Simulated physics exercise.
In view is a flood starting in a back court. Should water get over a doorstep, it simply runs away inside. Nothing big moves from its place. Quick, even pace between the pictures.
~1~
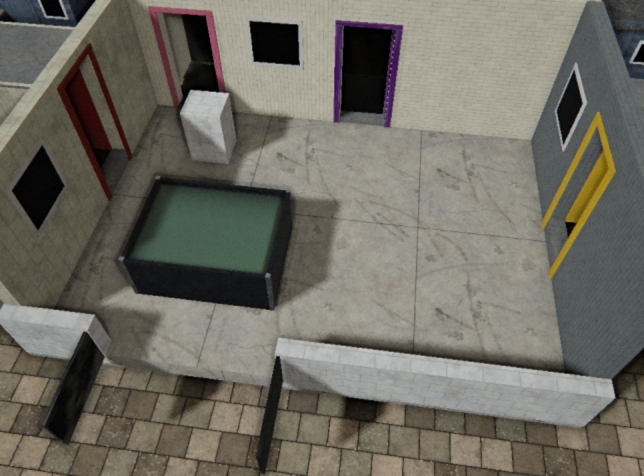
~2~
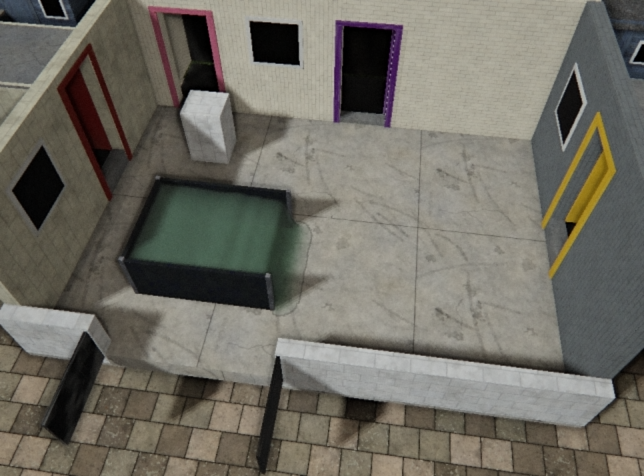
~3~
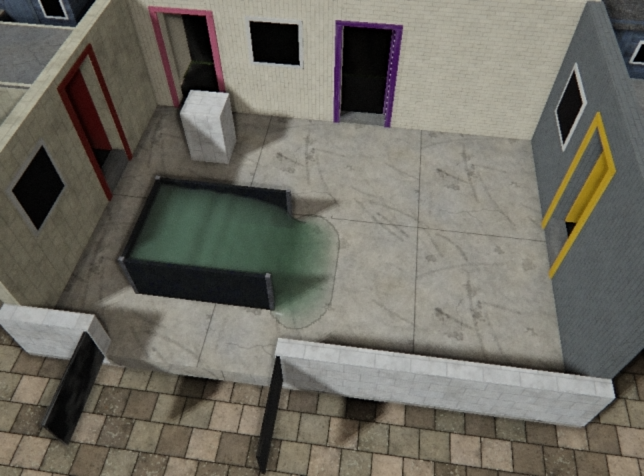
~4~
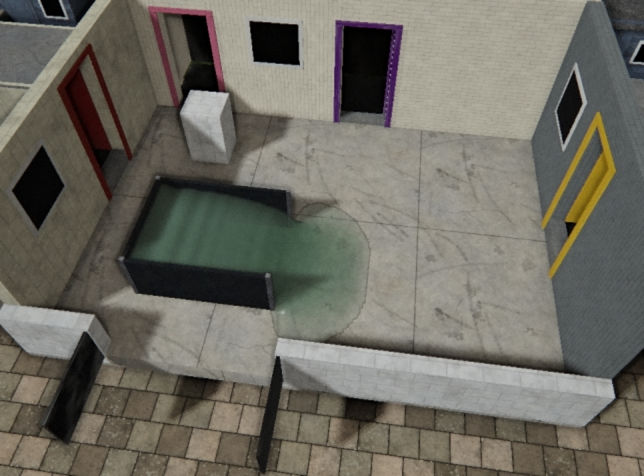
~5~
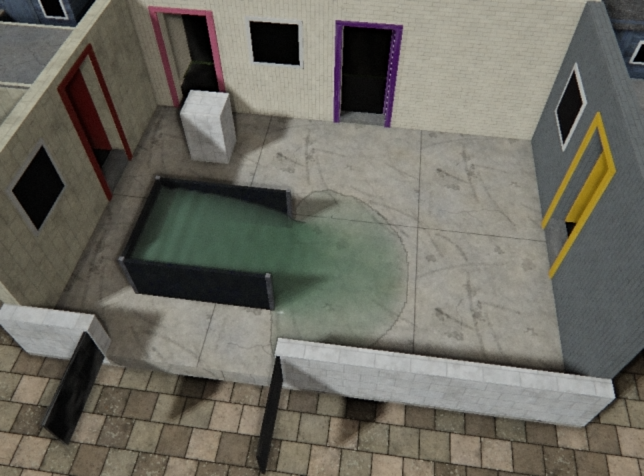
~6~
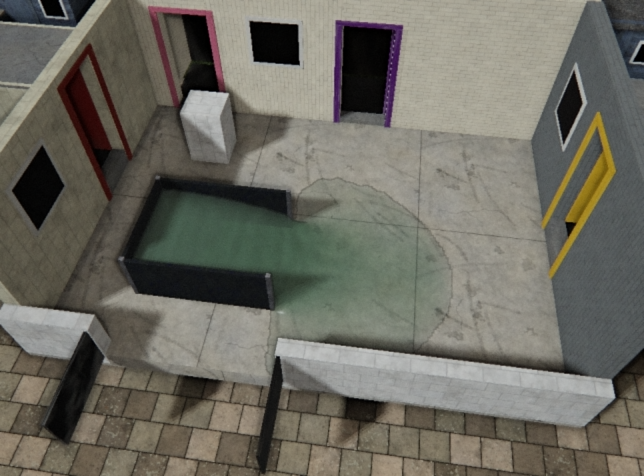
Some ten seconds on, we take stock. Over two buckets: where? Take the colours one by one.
In the end the purple door stays within two buckets of inflow; the red door stays within two buckets of inflow; the pink door stays within two buckets of inflow; the yellow door stays within two buckets of inflow.
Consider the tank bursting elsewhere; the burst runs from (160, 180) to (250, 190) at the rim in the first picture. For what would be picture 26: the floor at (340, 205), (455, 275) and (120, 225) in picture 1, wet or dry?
Spot one ends up untouched by the spill, spot two untouched by the spill, spot three deluged.
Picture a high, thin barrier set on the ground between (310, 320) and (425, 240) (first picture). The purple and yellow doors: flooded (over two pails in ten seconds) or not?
In turn: The purple door tops the mark; the yellow door stays shy of it.
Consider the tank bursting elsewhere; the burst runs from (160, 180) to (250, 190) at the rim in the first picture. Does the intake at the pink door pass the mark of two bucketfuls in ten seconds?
Honestly, the pink door breaks the threshold.
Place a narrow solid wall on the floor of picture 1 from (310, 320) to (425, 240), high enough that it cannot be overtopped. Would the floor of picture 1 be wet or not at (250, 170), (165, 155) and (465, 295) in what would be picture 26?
In turn: Free of water, clear, under water.
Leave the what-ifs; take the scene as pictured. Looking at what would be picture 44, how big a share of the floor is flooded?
That comes to about 75 per cent.
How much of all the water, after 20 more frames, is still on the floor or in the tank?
Roughly 100 percent.
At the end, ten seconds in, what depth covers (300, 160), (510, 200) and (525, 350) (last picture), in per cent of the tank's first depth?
In order: 8, 10, 10 %.
A moment on, water covers 45 % of the floor; the purple door not reached, the red door not reached, the pink door not reached, the yellow door wet at the sill, nothing in.
Next, water covers 50 % of the floor; the purple door not reached, the red door not reached, the pink door not reached, the yellow door wet at the sill, nothing in.
Then, water covers 50 % of the floor; the purple door wet at the sill, nothing in, the red door not reached, the pink door not reached, the yellow door wet at the sill, nothing in.
Later, water covers 75 % of the floor; the purple door wet at the sill, nothing in, the red door not reached, the pink door not reached, the yellow door wet at the sill, nothing in.
In the end, water covers 100 % of the floor; the purple door under two buckets in, the red door wet at the sill, nothing in, the pink door under two buckets in, the yellow door wet at the sill, nothing in.
